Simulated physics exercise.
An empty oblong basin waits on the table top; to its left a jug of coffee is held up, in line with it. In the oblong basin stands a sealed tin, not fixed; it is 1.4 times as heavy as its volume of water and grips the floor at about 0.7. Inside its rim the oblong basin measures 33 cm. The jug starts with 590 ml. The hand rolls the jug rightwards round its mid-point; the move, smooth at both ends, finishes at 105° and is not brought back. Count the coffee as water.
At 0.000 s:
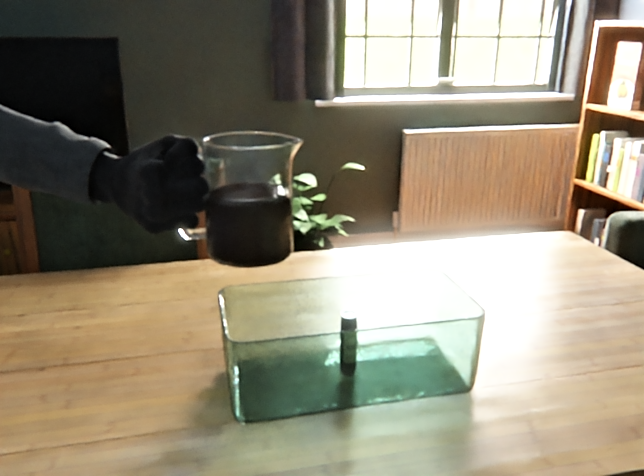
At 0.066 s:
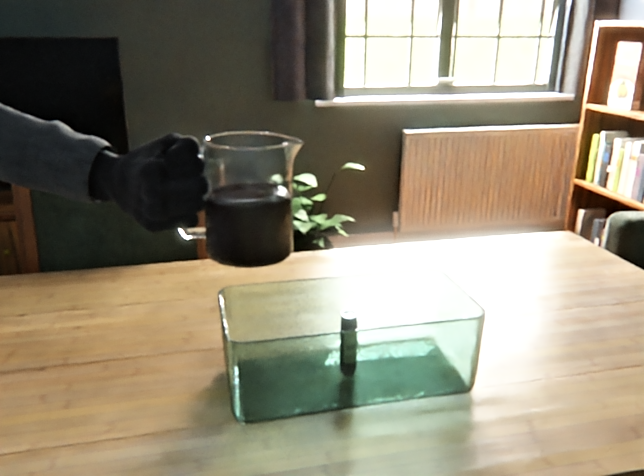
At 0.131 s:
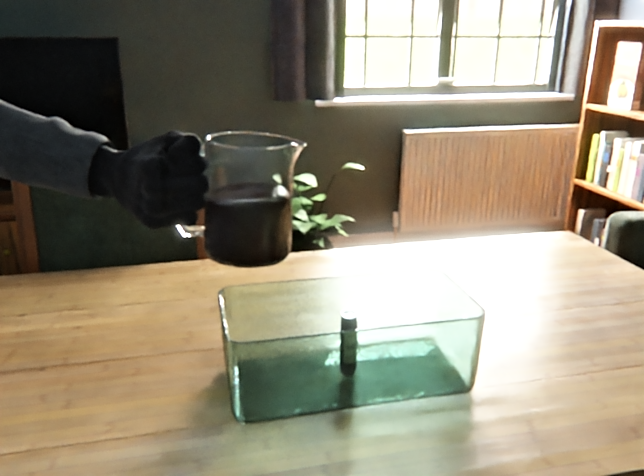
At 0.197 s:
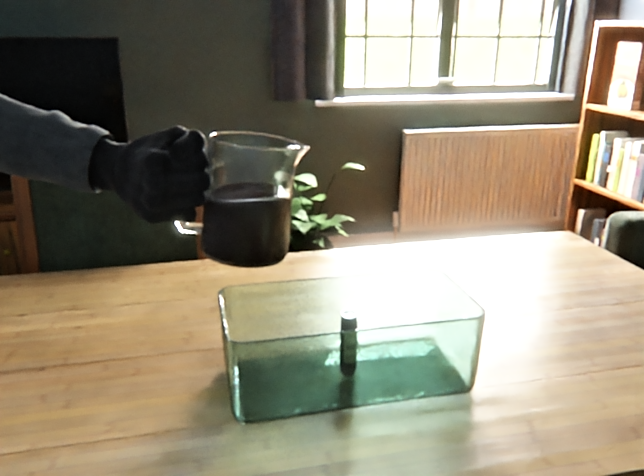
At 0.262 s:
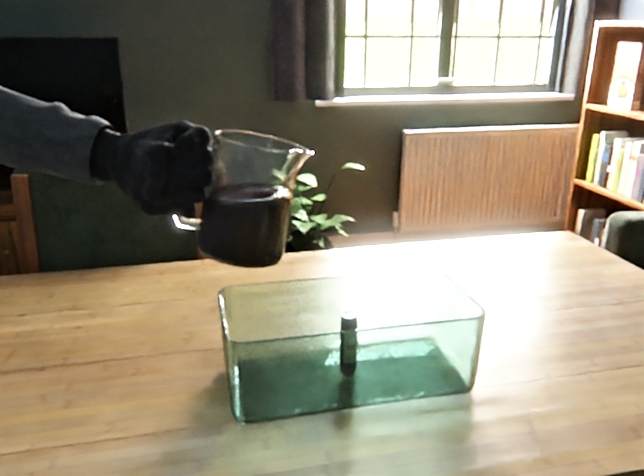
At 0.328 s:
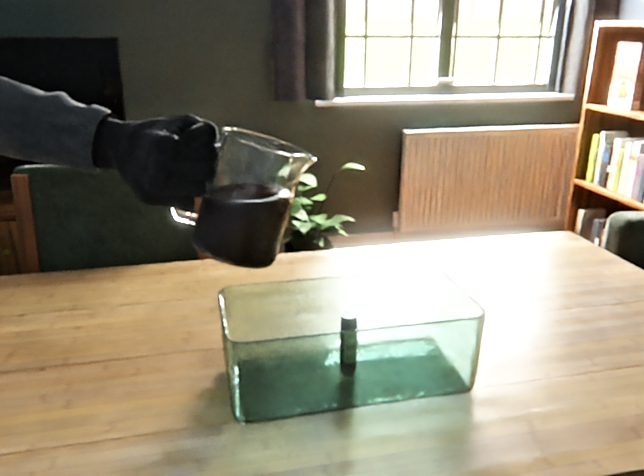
A gloved hand held a glass jug of dark coffee above an empty, greenish glass basin on a wooden table, then slowly tilted it a little to the right.
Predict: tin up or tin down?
It falls.
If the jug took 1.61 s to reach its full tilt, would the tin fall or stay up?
The tin goes over.
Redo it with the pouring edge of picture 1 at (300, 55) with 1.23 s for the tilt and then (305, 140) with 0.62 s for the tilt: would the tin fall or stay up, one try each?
First it stays up; then it goes over.
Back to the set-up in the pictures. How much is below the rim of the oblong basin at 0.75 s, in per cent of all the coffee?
About 0 per cent.
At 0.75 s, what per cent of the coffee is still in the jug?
Near 98 in a hundred.
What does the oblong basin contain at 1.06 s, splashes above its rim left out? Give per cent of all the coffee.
Near 32 in a hundred.
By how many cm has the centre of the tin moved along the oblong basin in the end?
About 6.5 cm.
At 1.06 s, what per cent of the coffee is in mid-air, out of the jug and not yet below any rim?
Some 22 per cent.
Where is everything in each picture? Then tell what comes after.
In the first picture, it leans 0°; its right rim is at (303, 140); the coffee meets the walls at (208, 194) and (288, 189); the oblong basin's rim runs from (223, 315) to (463, 291); the tin's top is at (349, 316).
In the second picture, it leans 1°; its right rim is at (303, 140); the coffee meets the walls at (207, 194) and (288, 189).
In the third picture, it leans 3°; its right rim is at (305, 142); the coffee meets the walls at (207, 194) and (288, 189).
In the fourth picture, it leans 7°; its right rim is at (308, 146); the coffee meets the walls at (208, 194) and (288, 189).
In the fifth picture, it leans 11°; its right rim is at (312, 151); the coffee meets the walls at (207, 195) and (289, 189).
In the sixth picture, it leans 17°; its right rim is at (316, 158); the coffee meets the walls at (205, 195) and (290, 190).
Then, 0.75 s in, the tilt is 70° and 97 per cent is still to pour; the tin stands where it began.
Then, 1.06 s in, the tilt is 100° and 45 per cent is still to pour; the tin stands where it began.
Then, 1.38 s in, the tilt is 105° and 7 per cent is still to pour; the tin stands where it began.
Then, 1.73 s in, the tilt is 105° and 0 per cent is still to pour; the tin lies on its side.
Finally, the tin lies on its side.
